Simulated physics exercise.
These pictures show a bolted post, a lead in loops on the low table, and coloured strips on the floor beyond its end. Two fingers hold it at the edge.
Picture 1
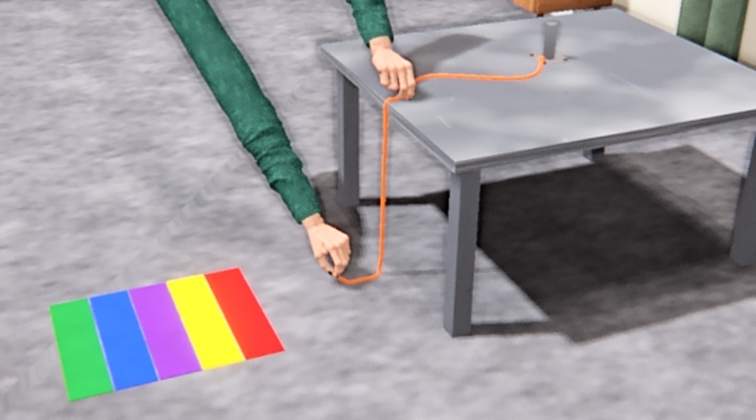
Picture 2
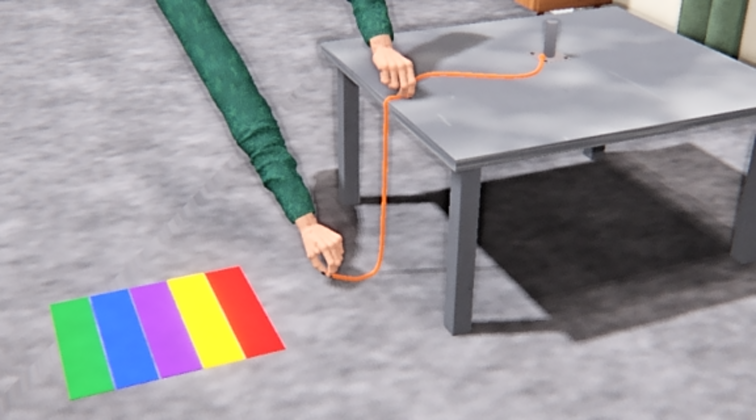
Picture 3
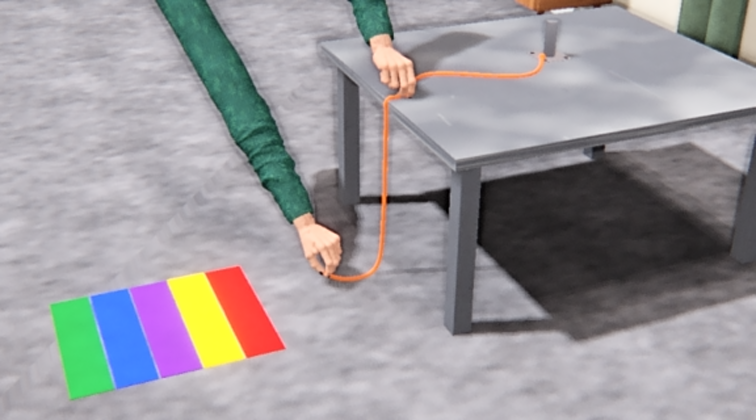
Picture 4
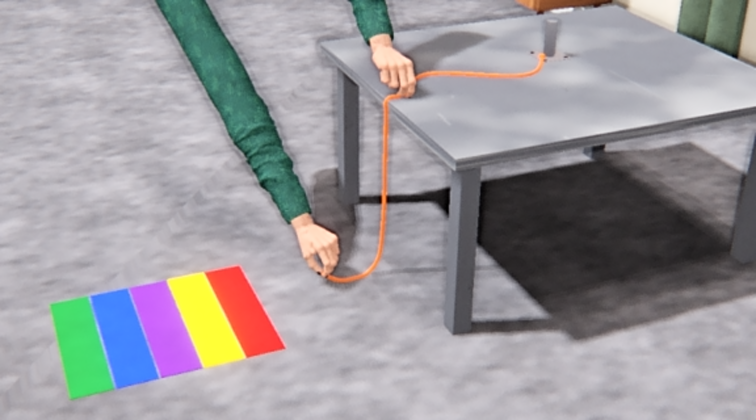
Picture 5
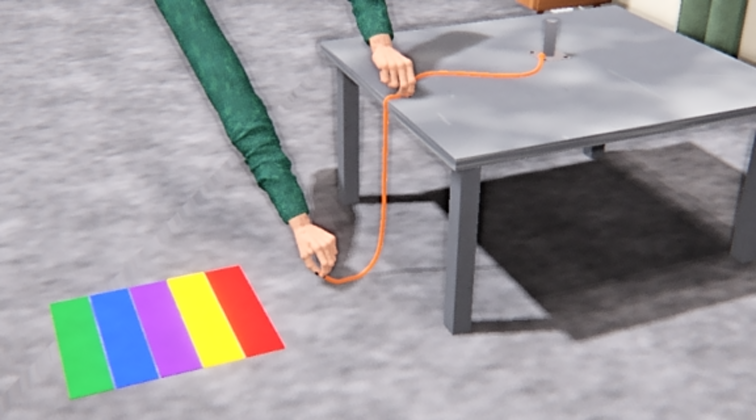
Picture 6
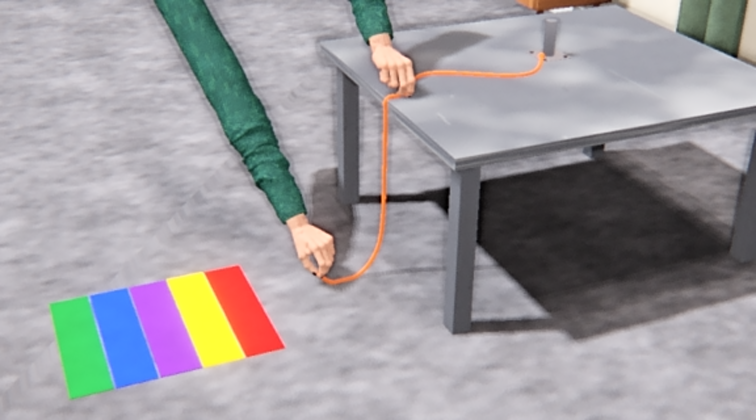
A hand low beside the table draws the orange cord's end slightly left.
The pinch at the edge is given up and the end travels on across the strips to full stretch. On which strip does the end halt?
The end stops over the purple strip.
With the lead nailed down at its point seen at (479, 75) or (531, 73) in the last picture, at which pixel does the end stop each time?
The places are (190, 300) and (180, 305).
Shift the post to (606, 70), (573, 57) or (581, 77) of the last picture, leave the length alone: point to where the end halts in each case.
About (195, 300), (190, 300) and (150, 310).
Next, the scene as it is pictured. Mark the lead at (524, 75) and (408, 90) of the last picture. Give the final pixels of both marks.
The first at (492, 67), the second at (370, 105).
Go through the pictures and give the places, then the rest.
The first frame shows end (335, 273); red (257, 338); yellow (216, 348); purple (175, 357); blue (131, 367); green (87, 377).
The second frame shows end (328, 273); lead through (540, 69) (477, 76) (414, 81) (386, 118) (385, 191) (380, 258).
The third frame shows end (325, 273).
The fourth frame shows end (323, 274); lead through (540, 68) (477, 75) (414, 81) (386, 117) (385, 190) (378, 258).
The fifth frame shows end (321, 274).
The sixth frame shows end (319, 274); lead through (539, 68) (476, 75) (413, 80) (386, 117) (384, 190) (373, 258).
Early on, end near (226, 294); over red.
Midway, end near (184, 303); over yellow.
At the end of the slack, end near (159, 308); over purple. It gets as far as the purple strip.
